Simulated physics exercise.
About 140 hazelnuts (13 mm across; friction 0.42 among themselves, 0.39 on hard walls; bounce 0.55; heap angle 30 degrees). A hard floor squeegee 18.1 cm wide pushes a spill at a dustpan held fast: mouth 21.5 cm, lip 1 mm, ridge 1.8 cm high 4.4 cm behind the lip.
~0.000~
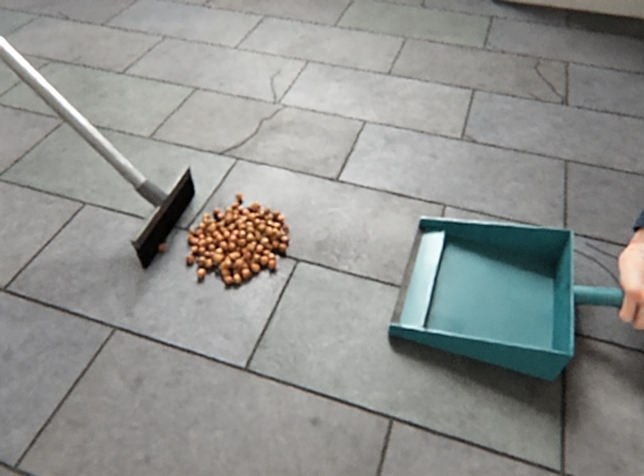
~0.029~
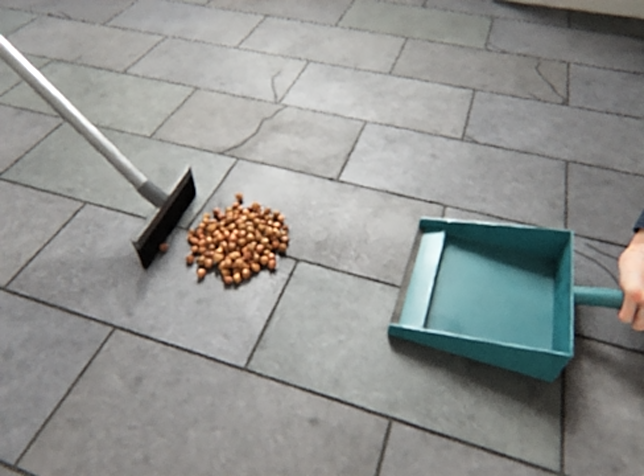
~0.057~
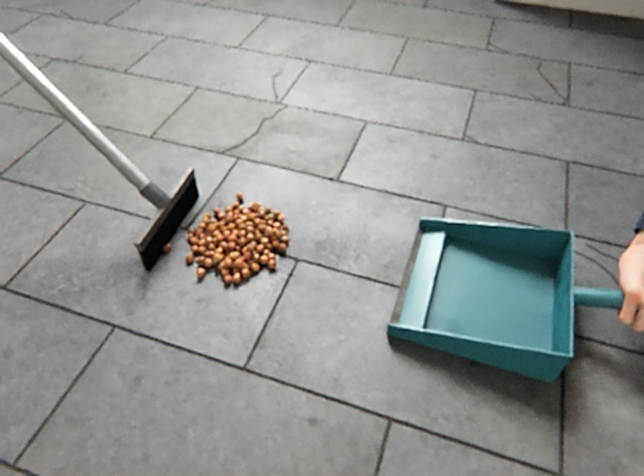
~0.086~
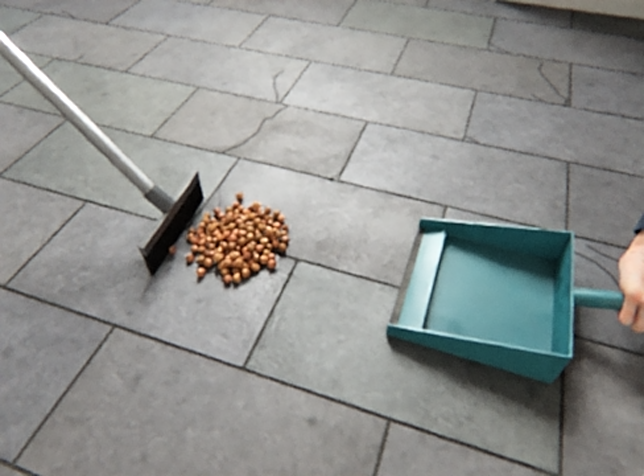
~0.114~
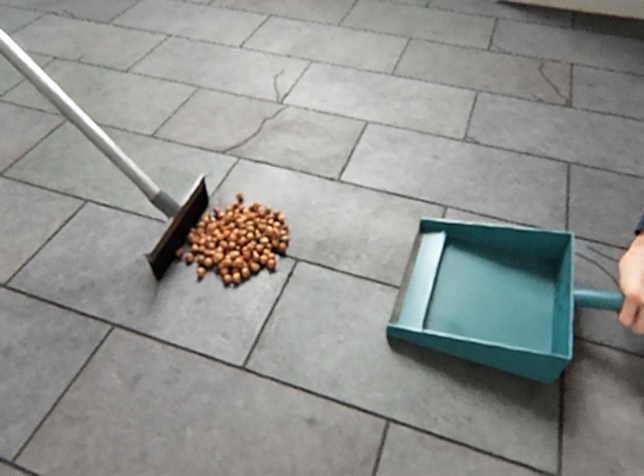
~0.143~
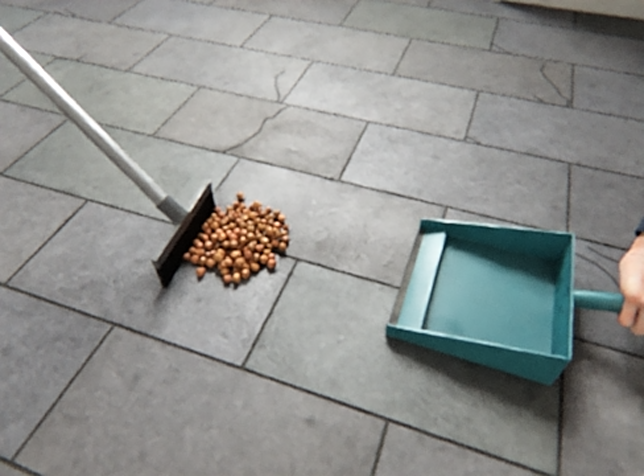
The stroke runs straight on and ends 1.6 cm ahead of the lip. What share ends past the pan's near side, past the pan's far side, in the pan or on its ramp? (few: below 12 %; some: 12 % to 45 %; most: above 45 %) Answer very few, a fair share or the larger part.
Near side a fair share, far side very few, pan very few.
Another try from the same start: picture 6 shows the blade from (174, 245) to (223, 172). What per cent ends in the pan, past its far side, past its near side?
Pan 35, far 15, near 15.
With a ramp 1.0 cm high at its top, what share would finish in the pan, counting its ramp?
It would be near 0 per cent.
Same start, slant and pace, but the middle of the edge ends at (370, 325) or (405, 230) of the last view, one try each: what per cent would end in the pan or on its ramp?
About 25 and 25 per cent.
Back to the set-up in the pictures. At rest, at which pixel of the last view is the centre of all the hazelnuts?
Near (332, 266).
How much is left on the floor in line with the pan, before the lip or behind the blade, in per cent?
About 70 per cent.
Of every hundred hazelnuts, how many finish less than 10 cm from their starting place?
Some 40 per cent.
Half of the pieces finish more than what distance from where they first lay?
Some 14 cm.
Then, at 0.42 s, middle of the blade 19 cm from the lip; 0 % over the lip, far side 0 %, near side 20 %.
Then, at 0.61 s, middle of the blade 8 cm from the lip; 0 % over the lip, far side 0 %, near side 25 %.
After 0.91 s, middle of the blade 2 cm from the lip; 0 % over the lip, far side 0 %, near side 30 %.
At rest (1.6 s), near side 30 %, far side 0 %, pan 0 %, in front of the lip or behind the blade 70 %.
